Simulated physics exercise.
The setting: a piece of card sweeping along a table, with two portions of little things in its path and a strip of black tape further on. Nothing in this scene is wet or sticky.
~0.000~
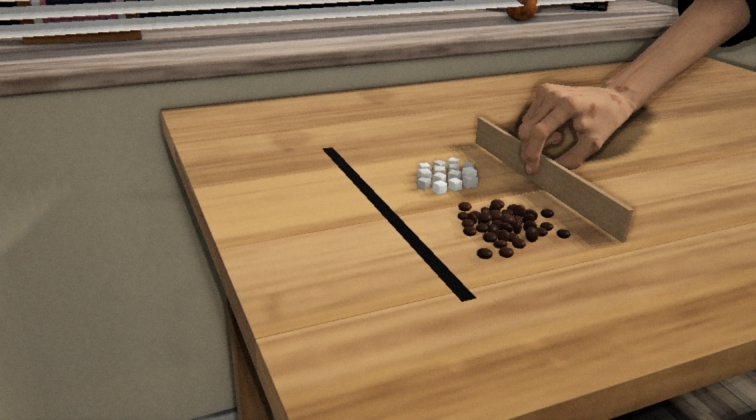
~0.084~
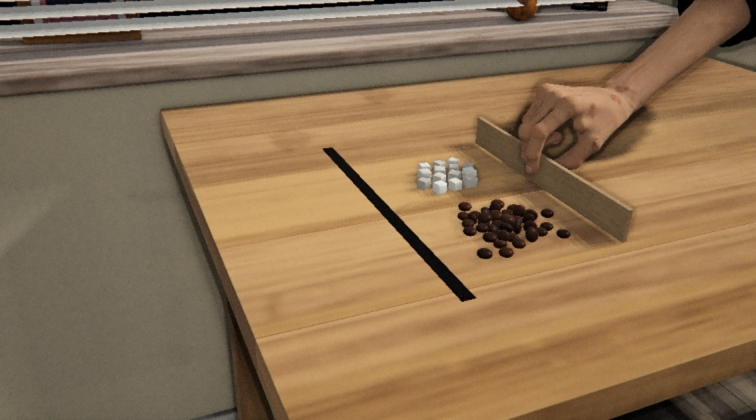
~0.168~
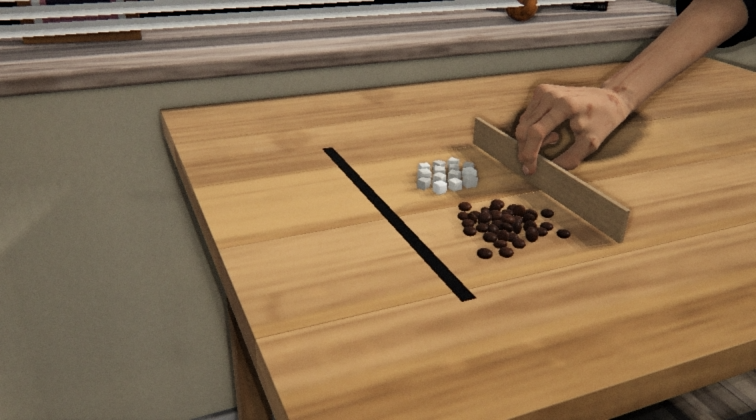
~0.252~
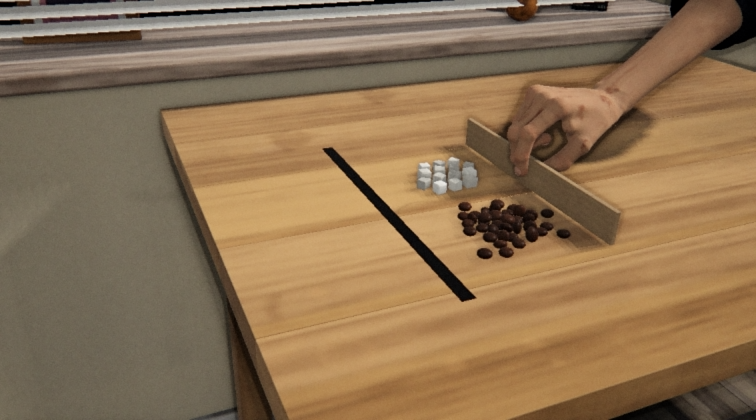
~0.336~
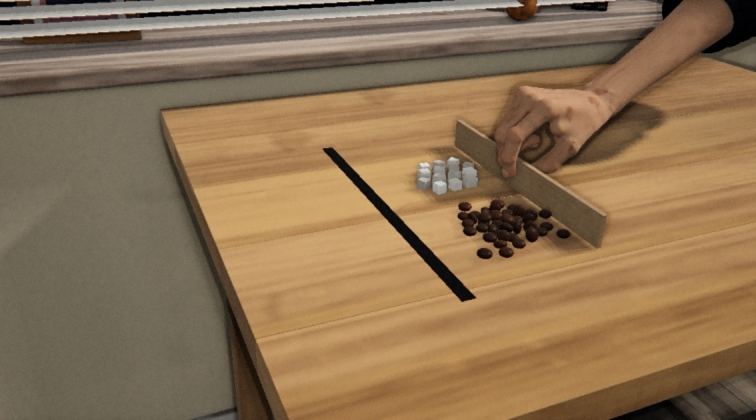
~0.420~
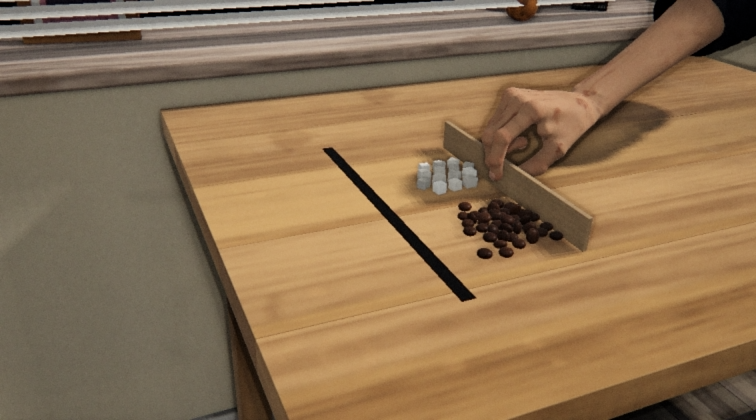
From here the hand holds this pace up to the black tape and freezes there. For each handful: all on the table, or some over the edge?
The front handful? It does not fall. The back handful? It does not fall.
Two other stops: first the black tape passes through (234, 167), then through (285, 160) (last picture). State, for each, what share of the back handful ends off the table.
0 and 0 percent.
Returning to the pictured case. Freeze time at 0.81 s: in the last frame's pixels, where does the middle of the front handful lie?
Centre: About (449, 234).
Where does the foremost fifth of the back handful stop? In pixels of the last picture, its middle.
Around (323, 201).
After 0.81 s, piece of card still moving, near (443, 172); front handful all on the table, its front near (425, 240); back handful all on the table, its front near (385, 192).
After 1.21 s, piece of card stopped at the black tape; front handful all on the table, its front near (353, 255); back handful all on the table, its front near (322, 204).
In the end (1.7 s), piece of card stopped at the black tape; front handful all on the table, its front near (353, 255); back handful all on the table, its front near (322, 204).
